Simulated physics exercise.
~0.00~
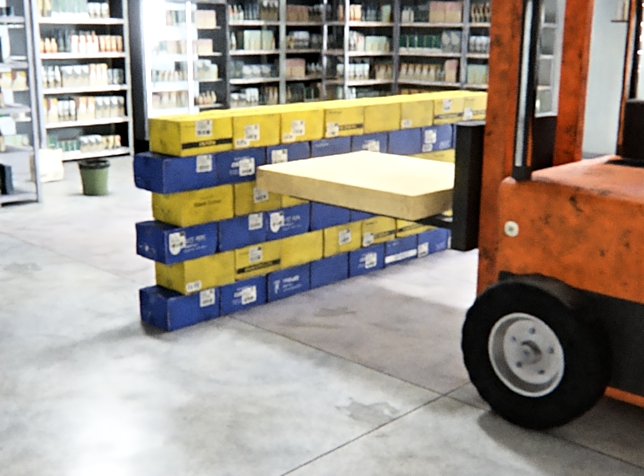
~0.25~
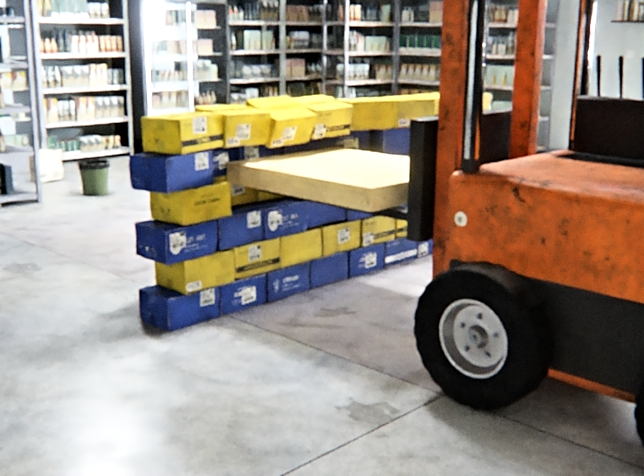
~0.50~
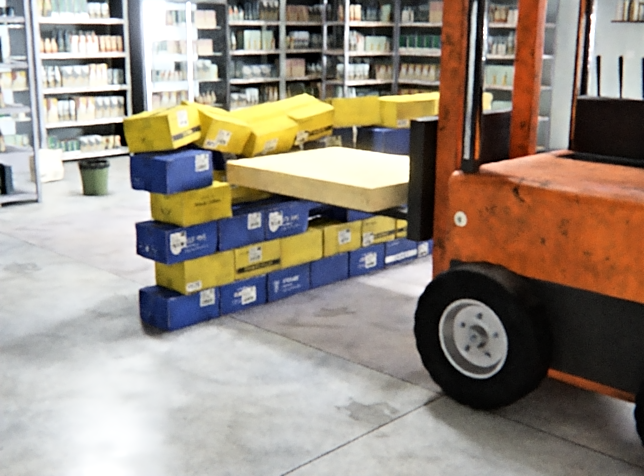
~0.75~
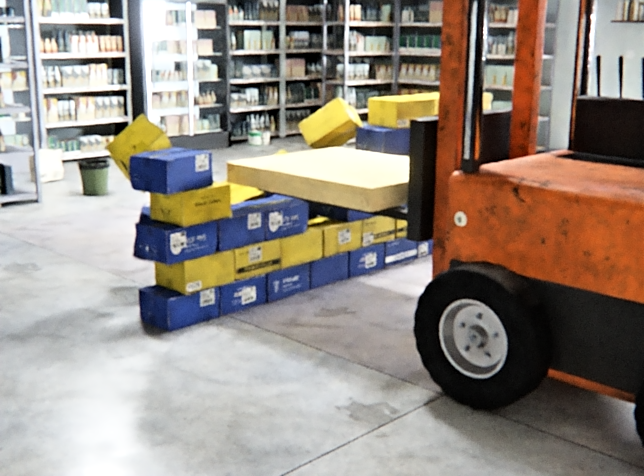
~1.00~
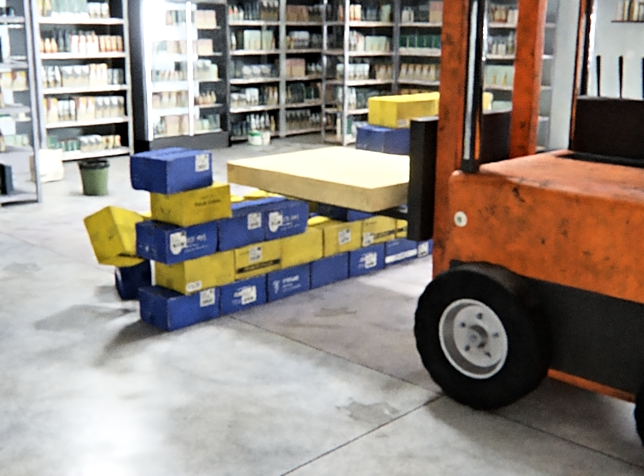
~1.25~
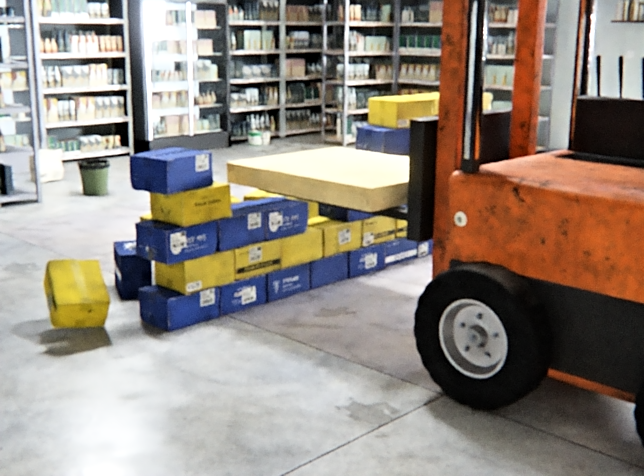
The clip shows an orange forklift pushing a raised tan case leftward into a stacked wall of blue and yellow boxes, then stopping as upper boxes topple behind it; one yellow box tumbles off the left end and comes down on the floor, while much of the wall stays standing.
